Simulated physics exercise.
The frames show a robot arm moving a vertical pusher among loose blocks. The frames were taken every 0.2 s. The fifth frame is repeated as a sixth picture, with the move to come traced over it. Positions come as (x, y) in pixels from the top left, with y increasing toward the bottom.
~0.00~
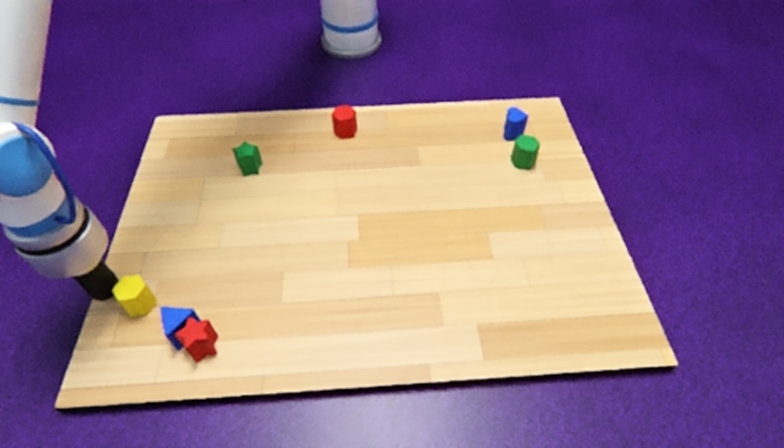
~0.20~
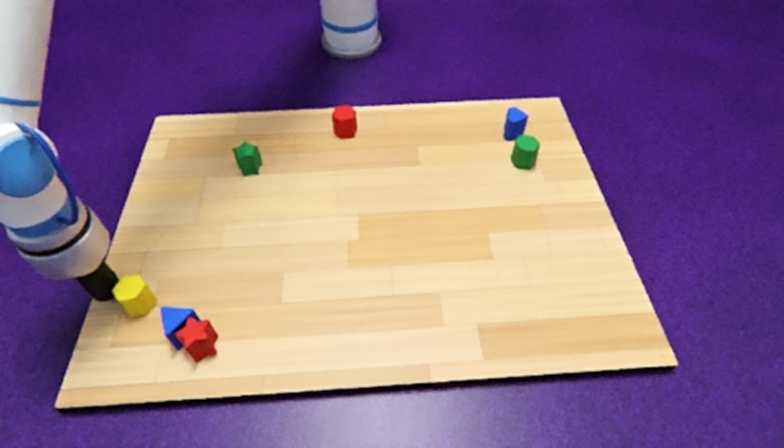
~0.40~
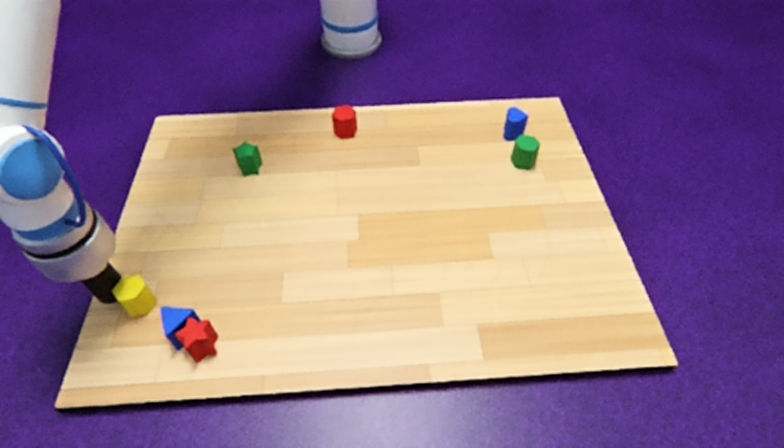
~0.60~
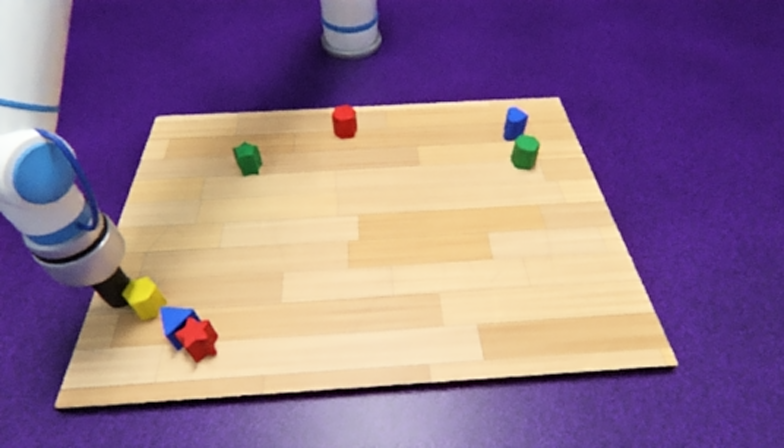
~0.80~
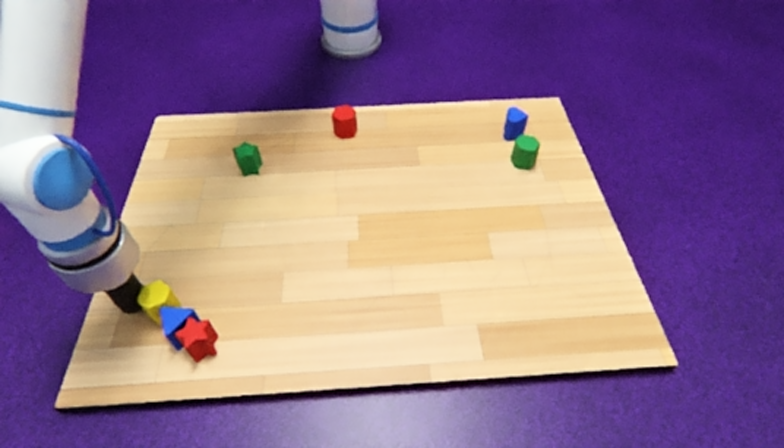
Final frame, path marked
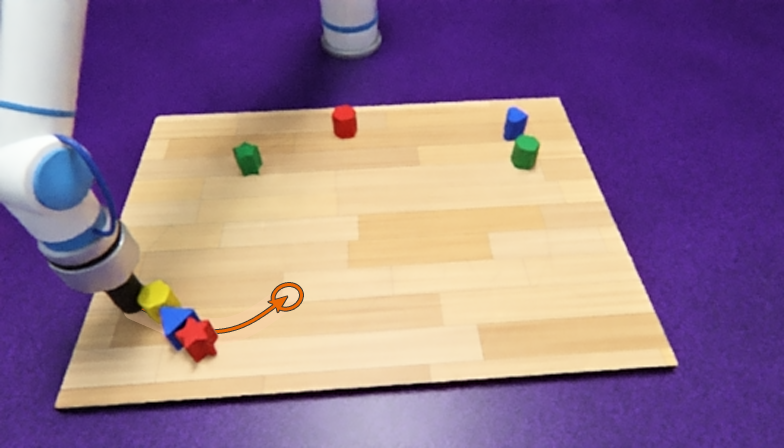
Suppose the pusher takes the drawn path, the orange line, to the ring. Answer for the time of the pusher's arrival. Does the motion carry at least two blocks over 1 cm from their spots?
Short answer: Yes.
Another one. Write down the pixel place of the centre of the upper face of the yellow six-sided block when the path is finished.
The top centre is at (238, 279).
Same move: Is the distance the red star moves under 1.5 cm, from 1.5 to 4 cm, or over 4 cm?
1.5 to 4 cm.
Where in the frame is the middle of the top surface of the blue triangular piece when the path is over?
I'd place it at (186, 341), taking the centre of its top.
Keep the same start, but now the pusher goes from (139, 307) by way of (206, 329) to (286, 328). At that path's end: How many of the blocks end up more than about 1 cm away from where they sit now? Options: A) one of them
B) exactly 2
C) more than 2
C - more than 2.
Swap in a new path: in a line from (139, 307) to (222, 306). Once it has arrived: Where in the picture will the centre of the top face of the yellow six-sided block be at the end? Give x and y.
The middle of its upper face should be somewhere near (236, 302).
Path on the board, from (139, 307) over (184, 326) and (239, 327) to (287, 297).
What follows on the original path. One third of the way, pusher at (181, 321); yellow six-sided block at (204, 297), turned 45° anticlockwise; blue triangular piece at (178, 331), turned 30° anticlockwise; red star at (203, 337), turned 20° anticlockwise.
Two thirds of the way, pusher at (237, 322); yellow six-sided block at (235, 284), turned 105° anticlockwise; blue triangular piece at (186, 341); red star at (215, 344).
At the end, pusher at (286, 292); yellow six-sided block at (238, 279), turned 130° anticlockwise; blue triangular piece at (186, 341); red star at (215, 344).
